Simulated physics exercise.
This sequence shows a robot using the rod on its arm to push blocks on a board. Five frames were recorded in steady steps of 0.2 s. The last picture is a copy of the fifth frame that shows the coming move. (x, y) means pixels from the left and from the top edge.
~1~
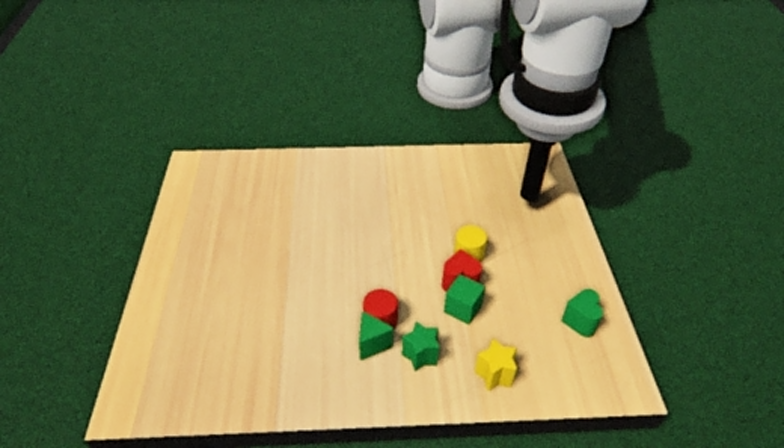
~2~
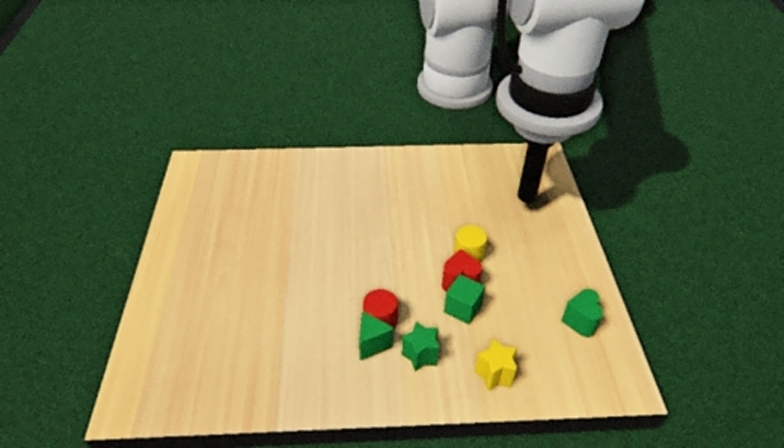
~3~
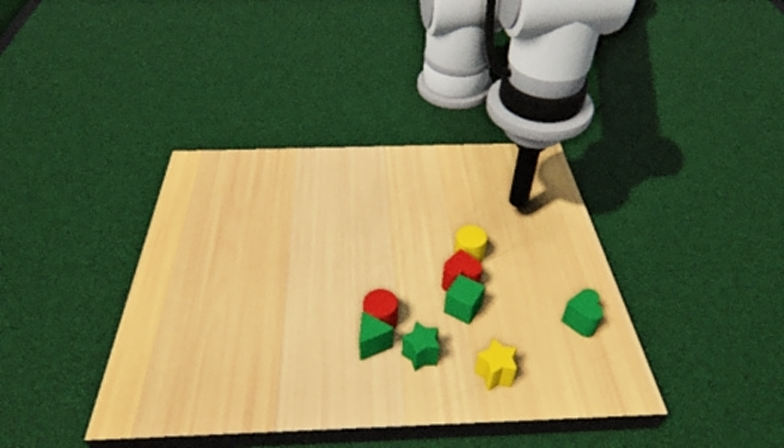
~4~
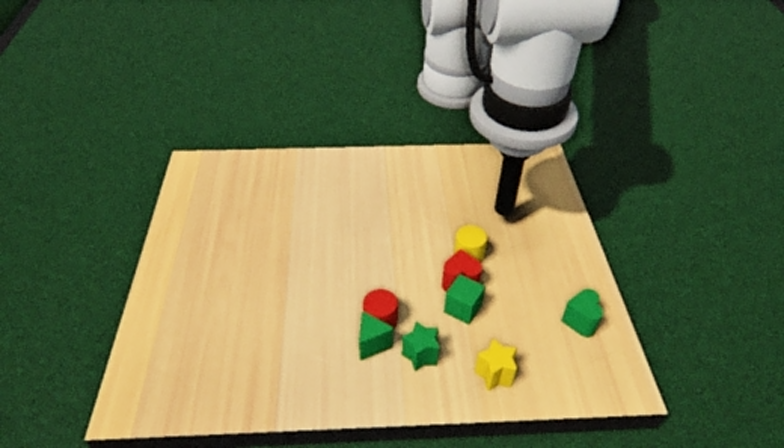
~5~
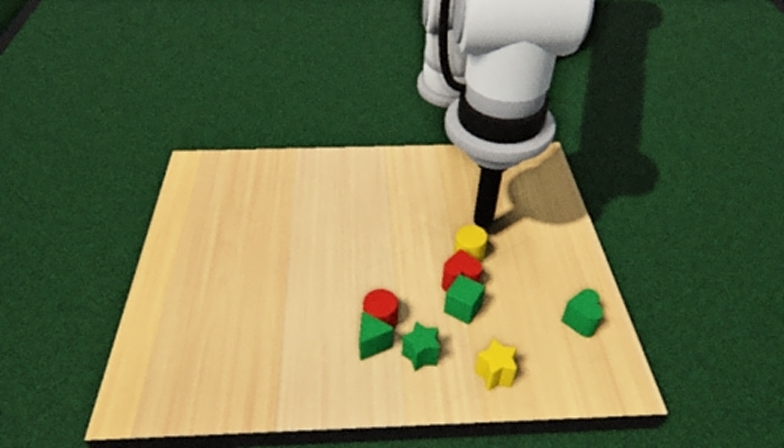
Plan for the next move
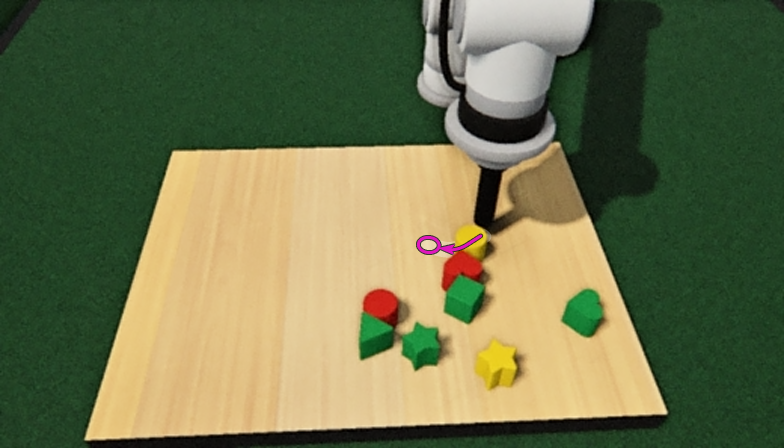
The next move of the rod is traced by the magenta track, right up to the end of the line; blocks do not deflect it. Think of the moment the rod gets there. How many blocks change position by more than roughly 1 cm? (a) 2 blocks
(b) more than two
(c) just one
My answer is option a.
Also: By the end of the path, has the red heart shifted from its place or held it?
It leaves its spot.
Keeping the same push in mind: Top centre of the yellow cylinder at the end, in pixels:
Located at (442, 248).
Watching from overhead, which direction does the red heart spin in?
Spin direction: Counter-clockwise.
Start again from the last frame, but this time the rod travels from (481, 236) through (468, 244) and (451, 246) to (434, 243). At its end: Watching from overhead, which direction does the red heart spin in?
In a top view, it turns counterclockwise.
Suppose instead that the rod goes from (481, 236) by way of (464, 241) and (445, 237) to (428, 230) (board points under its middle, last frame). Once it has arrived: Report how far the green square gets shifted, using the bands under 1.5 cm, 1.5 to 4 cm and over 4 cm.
Moves under 1.5 cm.
The drawn path runs from (481, 236) by way of (467, 245) and (448, 250) to (429, 245).
On the path given first. Halfway along, rod at (460, 235); red heart at (453, 270), turned 30° anticlockwise; green square at (467, 292); yellow cylinder at (452, 247).
At the end, rod at (430, 231); red heart at (450, 272), turned 40° anticlockwise; green square at (467, 293); yellow cylinder at (442, 248).
